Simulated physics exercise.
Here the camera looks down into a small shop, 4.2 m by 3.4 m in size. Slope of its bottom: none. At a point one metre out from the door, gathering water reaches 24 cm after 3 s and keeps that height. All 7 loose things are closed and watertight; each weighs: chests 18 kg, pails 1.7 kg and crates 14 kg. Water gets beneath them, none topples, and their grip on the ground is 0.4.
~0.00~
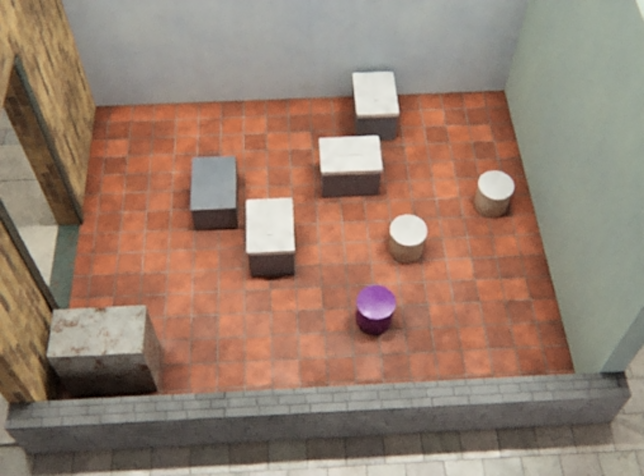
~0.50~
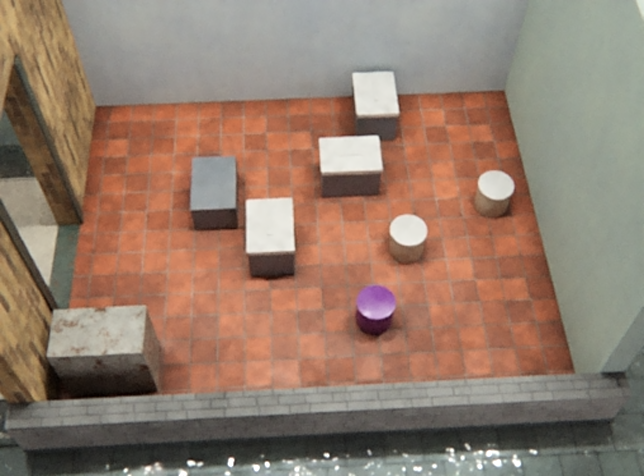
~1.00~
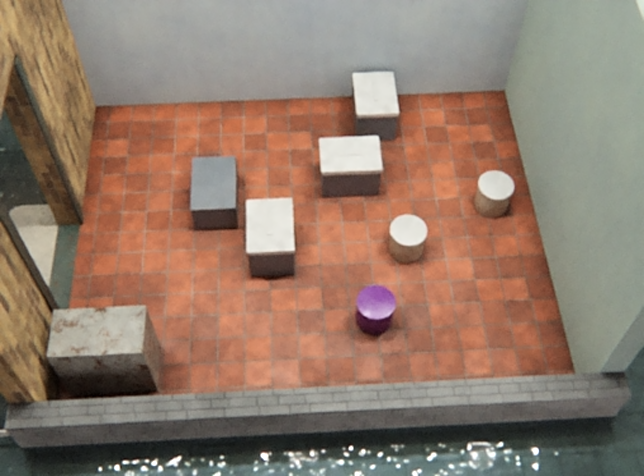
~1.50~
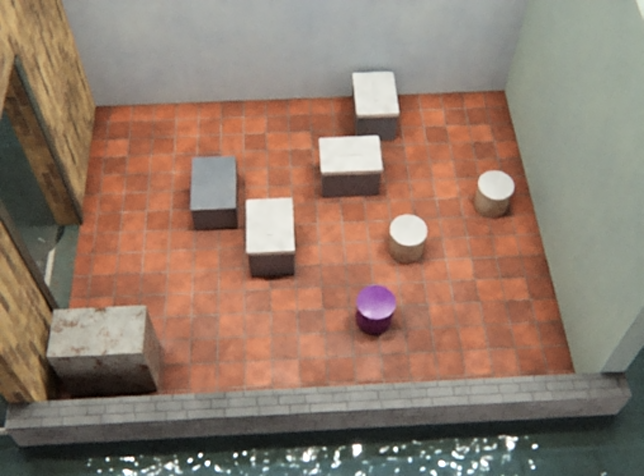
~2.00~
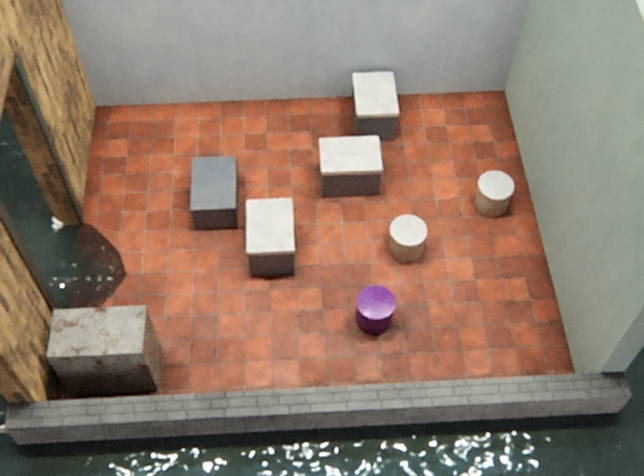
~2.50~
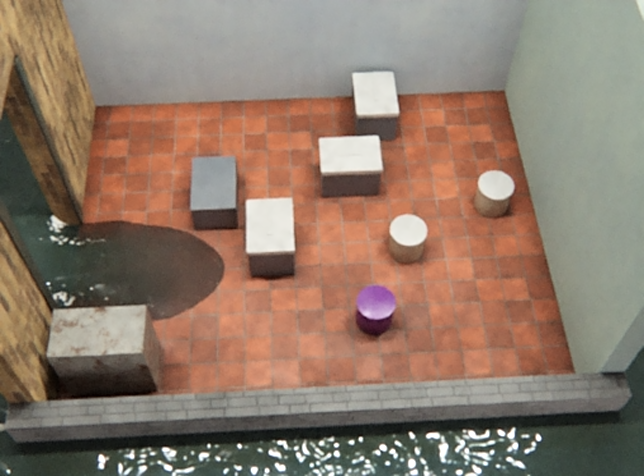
Dark, glinting water spreads over the paving outside a small shop with a reddish tiled floor, seen from a fixed camera high above. Inside stand pale and dark grey crates, two whitish pails at right, a purple pail near the front, and a mottled block at lower left. The water rises outside the low front wall, then enters through the left doorway and fans across the tiles, while the objects stay still.
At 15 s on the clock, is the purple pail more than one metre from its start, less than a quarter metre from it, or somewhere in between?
Prediction: It relocates a long stretch.
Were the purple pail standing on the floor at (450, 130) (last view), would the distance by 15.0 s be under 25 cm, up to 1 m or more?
Result: It drifts a great deal.
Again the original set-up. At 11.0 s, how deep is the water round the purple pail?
Depth approx. 13 cm.
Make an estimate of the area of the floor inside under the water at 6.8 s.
Roughly 13 m2.
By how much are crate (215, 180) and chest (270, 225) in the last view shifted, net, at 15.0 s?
Net displacement, in order: 20 cm; 250 cm.
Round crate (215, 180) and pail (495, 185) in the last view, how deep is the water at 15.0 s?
Around 12 cm and 17 cm.
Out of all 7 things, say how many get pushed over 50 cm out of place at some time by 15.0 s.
7.
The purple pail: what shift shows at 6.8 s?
About 120 cm out of place.
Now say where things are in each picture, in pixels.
In the first picture, the purple pail at (376, 302) rests on the ground; 0.0 m2 under water; 0 of 7 have shifted.
In the second picture, the purple pail at (376, 302), on the bottom; water covers 0.0 m2; 0 of 7 have shifted.
In the third picture, the purple pail at (376, 302) rests on the ground; 0.0 m2 under water; 0 of 7 have shifted.
In the fourth picture, the purple pail at (376, 302) rests on the ground; water covers 0.0 m2; 0 of 7 have shifted.
In the fifth picture, the purple pail at (376, 302), on the bottom; water covers 0.3 m2; 0 of 7 have shifted.
In the sixth picture, the purple pail at (376, 302), on the bottom; 1.1 m2 under water; 0 of 7 have shifted.
After 3.5 s the purple pail is near (376, 302), 0.0 m from its start, aground; 0 afloat.
After 6.8 s the purple pail is near (478, 211), 1.3 m from its start, afloat; 4 afloat.
After 11.0 s the purple pail is near (473, 189), 1.4 m from its start, afloat; 7 afloat.
After 15.0 s the purple pail is near (467, 116), 2.1 m from its start, afloat; 7 afloat.
